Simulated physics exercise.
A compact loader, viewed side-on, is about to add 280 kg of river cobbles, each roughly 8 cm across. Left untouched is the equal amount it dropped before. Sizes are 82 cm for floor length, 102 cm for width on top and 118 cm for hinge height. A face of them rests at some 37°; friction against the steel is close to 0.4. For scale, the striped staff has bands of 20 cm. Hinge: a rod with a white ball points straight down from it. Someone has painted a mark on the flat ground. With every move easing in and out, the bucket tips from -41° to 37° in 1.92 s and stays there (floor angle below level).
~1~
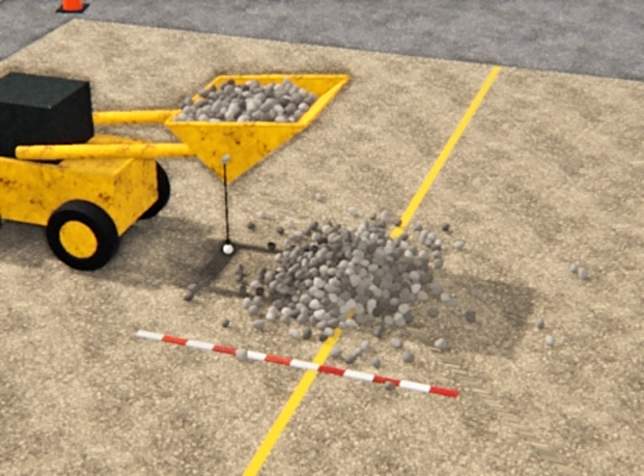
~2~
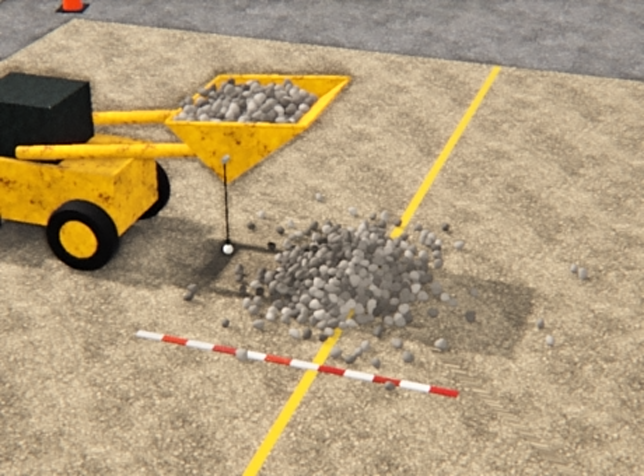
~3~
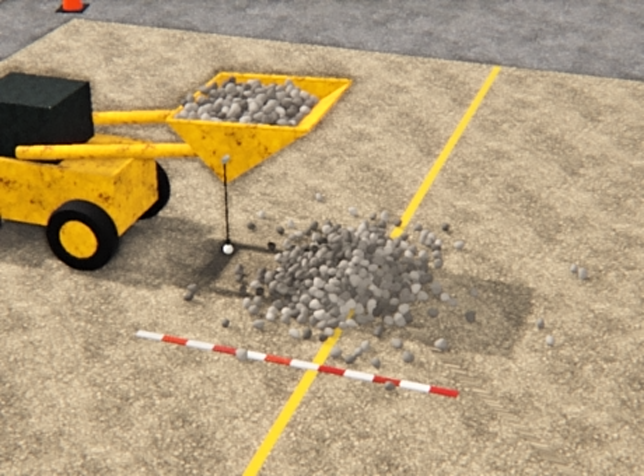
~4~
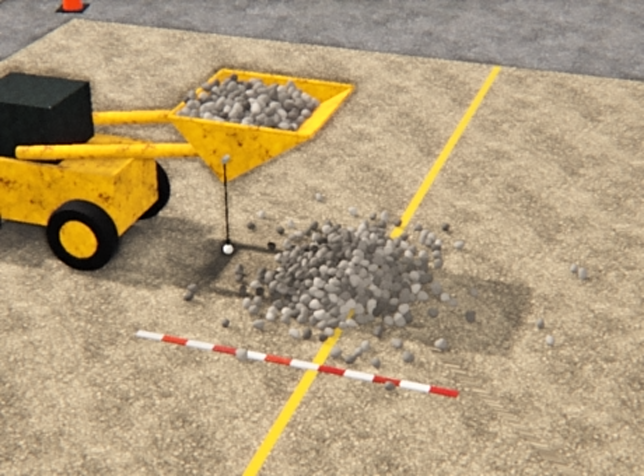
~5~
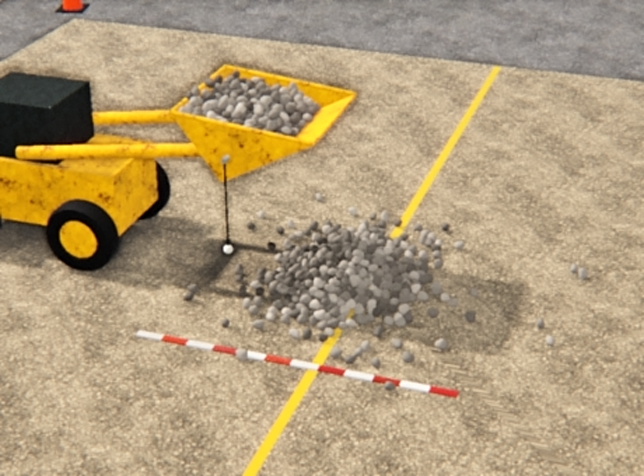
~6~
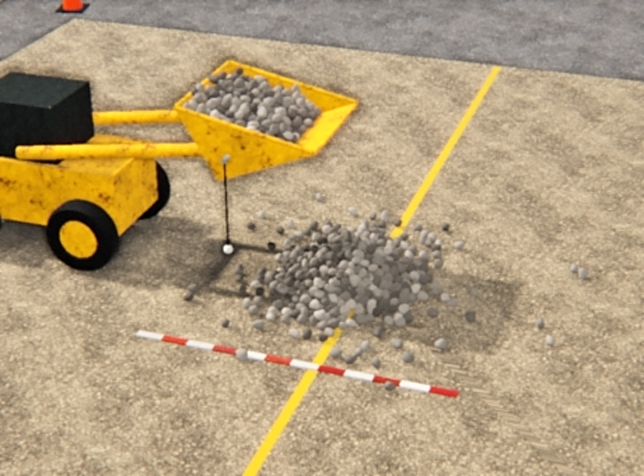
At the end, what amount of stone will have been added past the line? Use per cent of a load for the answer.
Close to 64 parts in a hundred.
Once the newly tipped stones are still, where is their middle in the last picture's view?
Their centre ends up near (373, 272).
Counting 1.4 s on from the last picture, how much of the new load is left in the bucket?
Around 30 per cent of the load is still inside.
Then, 0.8 s after the last picture the floor is at 25°; in per cent of one load, 98 in the bucket, 73 short of the line, 29 past the line; the foremost stones are at (512, 307).
Then, 1.4 s after the last picture the floor is at 37°; in per cent of one load, 28 in the bucket, 119 short of the line, 53 past the line; the foremost stones are at (512, 307).
Then, 1.8 s after the last picture the floor is at 37°; in per cent of one load, 0 in the bucket, 118 short of the line, 82 past the line; the foremost stones are at (515, 300).
Then, 4.2 s after the last picture the floor is at 37°; in per cent of one load, 0 in the bucket, 107 short of the line, 93 past the line; the foremost stones are at (550, 308). Net gain past the line, 64.
